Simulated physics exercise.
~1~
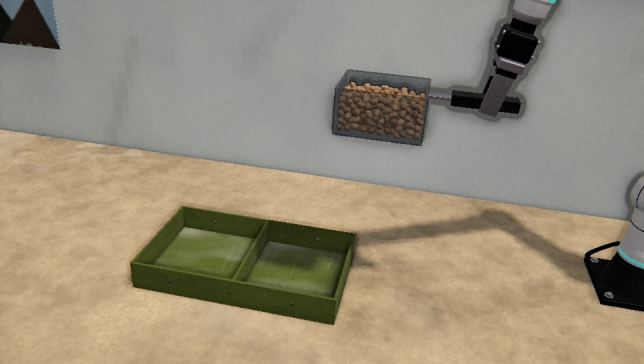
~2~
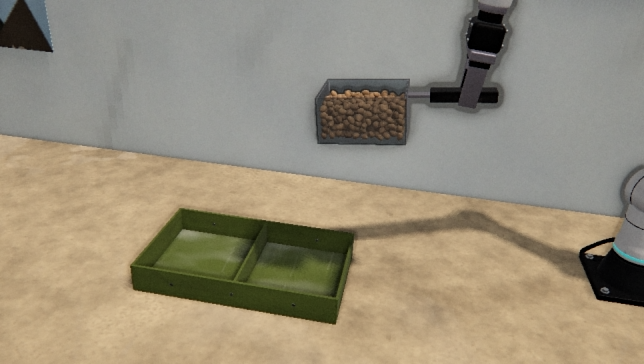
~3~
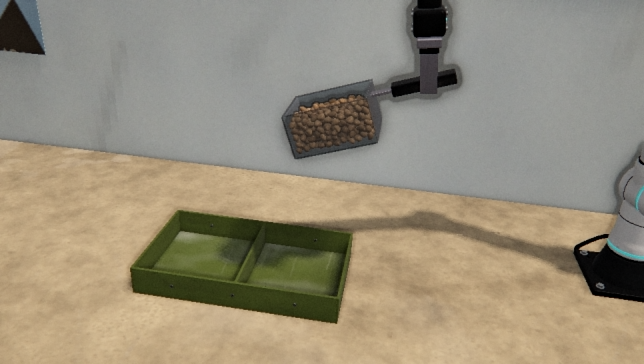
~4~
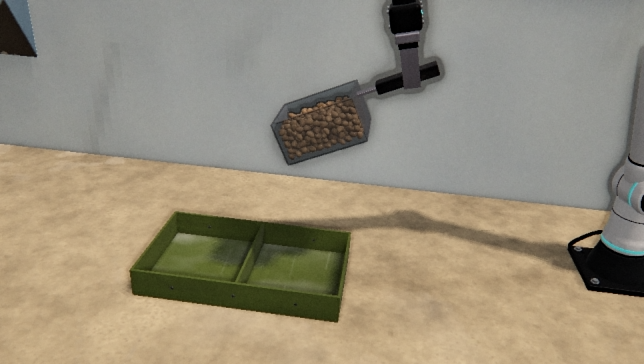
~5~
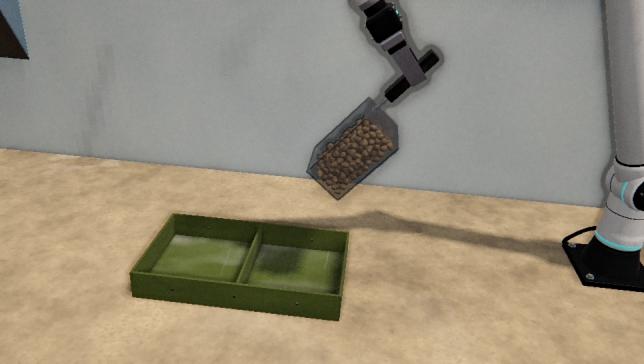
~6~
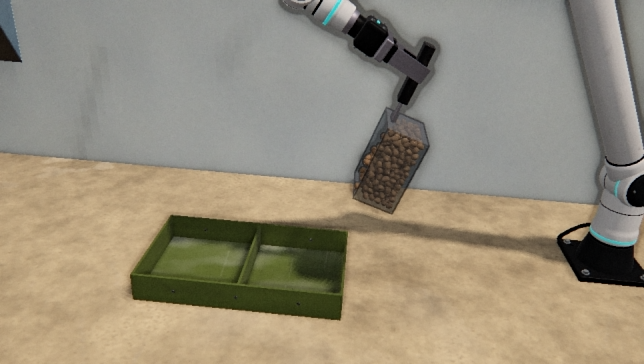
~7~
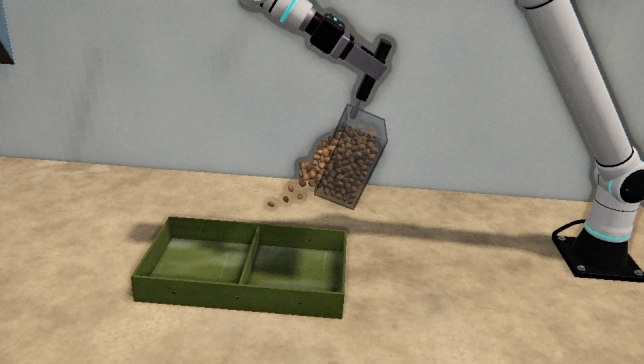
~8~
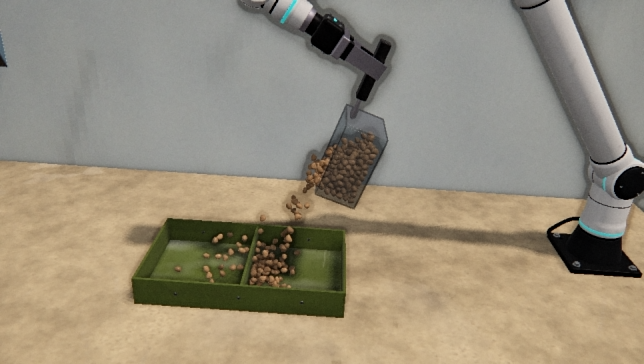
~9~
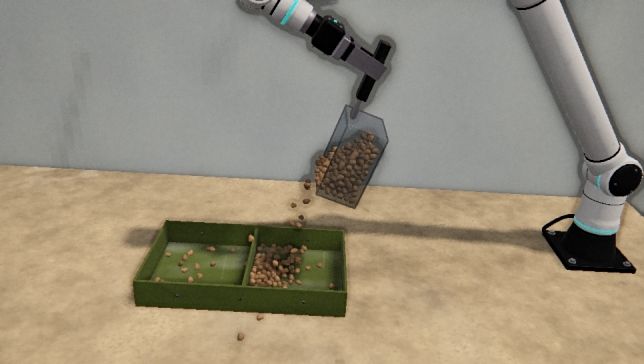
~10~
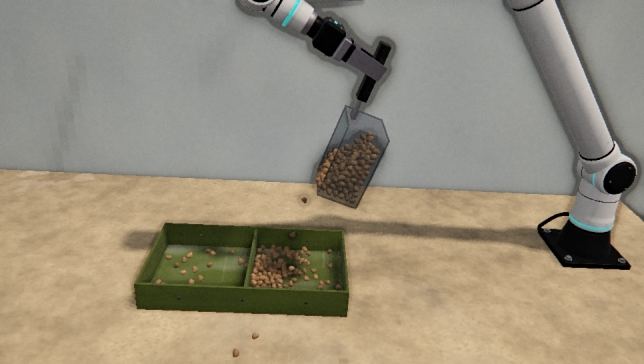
On a sandy-coloured surface before a grey wall, a robot arm carries a clear box of brown beans left, tilts it steeply and pours some into a divided green crate, mostly the right part; a few land outside, and many beans remain in the box.
